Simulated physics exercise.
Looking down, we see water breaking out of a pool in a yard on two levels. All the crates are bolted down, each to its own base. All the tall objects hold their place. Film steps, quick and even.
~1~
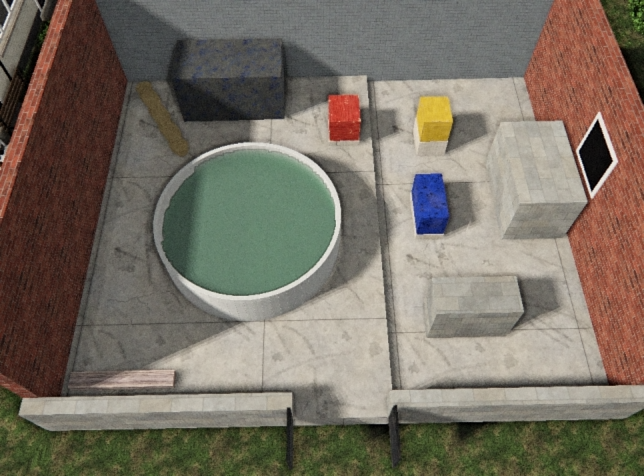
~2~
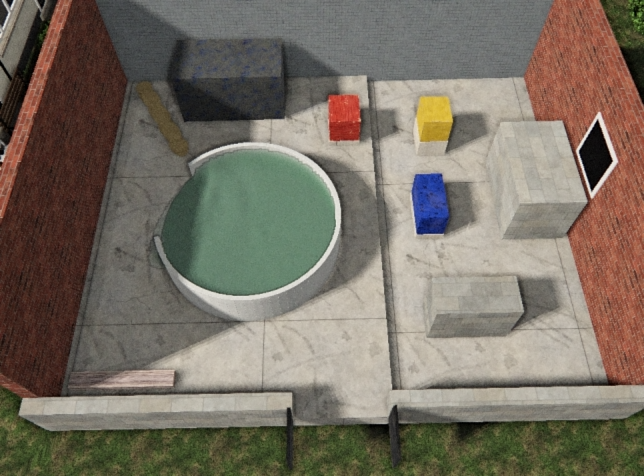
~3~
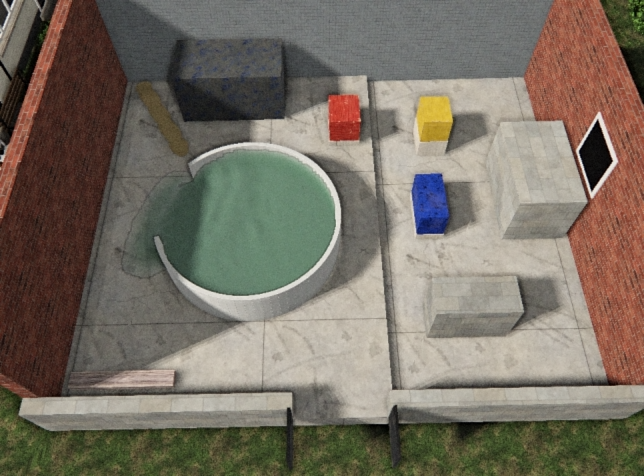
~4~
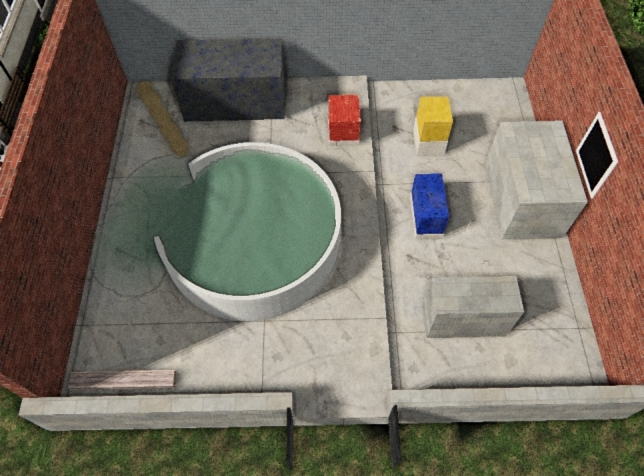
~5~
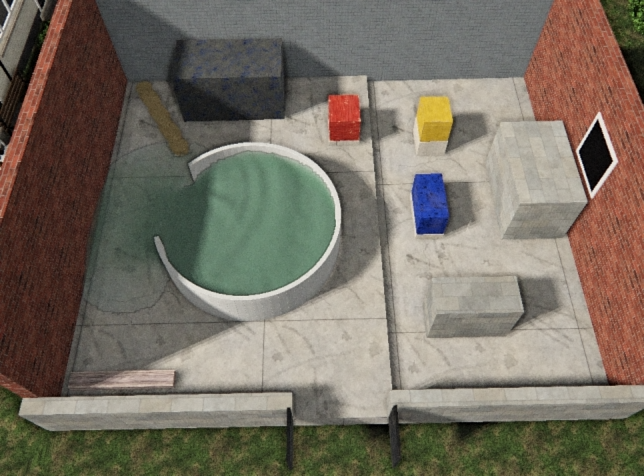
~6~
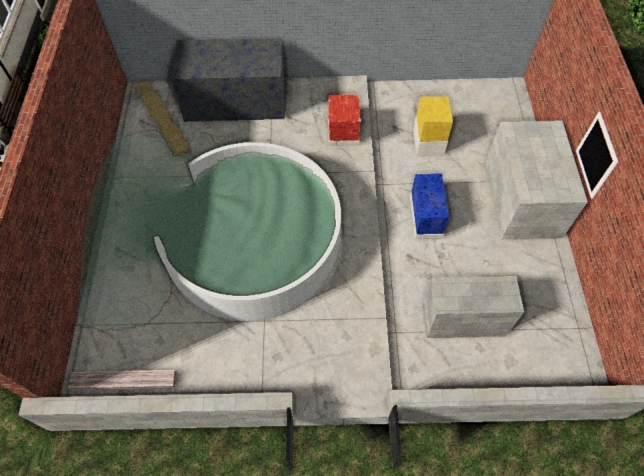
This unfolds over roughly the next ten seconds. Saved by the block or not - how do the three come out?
Result: The red crate is touched by water; the yellow crate remains untouched by water; the blue crate remains untouched by water.
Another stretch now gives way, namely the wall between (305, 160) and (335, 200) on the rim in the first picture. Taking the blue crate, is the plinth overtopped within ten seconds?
In that case the blue crate gets flooded.
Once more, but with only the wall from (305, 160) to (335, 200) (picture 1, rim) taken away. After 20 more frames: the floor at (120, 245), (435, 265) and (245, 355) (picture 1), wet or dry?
Place one: Spared by the leak. Place two: Reached by the flood. Place three: Spared by the leak.
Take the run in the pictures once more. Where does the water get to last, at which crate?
Go for the blue crate.
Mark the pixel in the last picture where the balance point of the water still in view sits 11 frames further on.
Estimate: (196, 220).
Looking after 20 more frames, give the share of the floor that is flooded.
Close to 45 in a hundred, I think.
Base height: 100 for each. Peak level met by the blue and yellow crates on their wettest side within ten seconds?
70 and 30 per cent, roughly.
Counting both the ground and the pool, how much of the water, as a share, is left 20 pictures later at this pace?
100 per cent.
A moment on, water covers 15 % of the floor; the red crate not reached, the yellow crate not reached, the blue crate not reached.
Next, water covers 25 % of the floor; the red crate not reached, the yellow crate not reached, the blue crate not reached.
Then, water covers 45 % of the floor; the red crate not reached, the yellow crate not reached, the blue crate not reached.
Later, water covers 85 % of the floor; the red crate water round its plinth, the yellow crate water round its plinth, the blue crate water round its plinth.
In the end, water covers 100 % of the floor; the red crate was topped, the yellow crate stayed above the water, the blue crate stayed above the water.
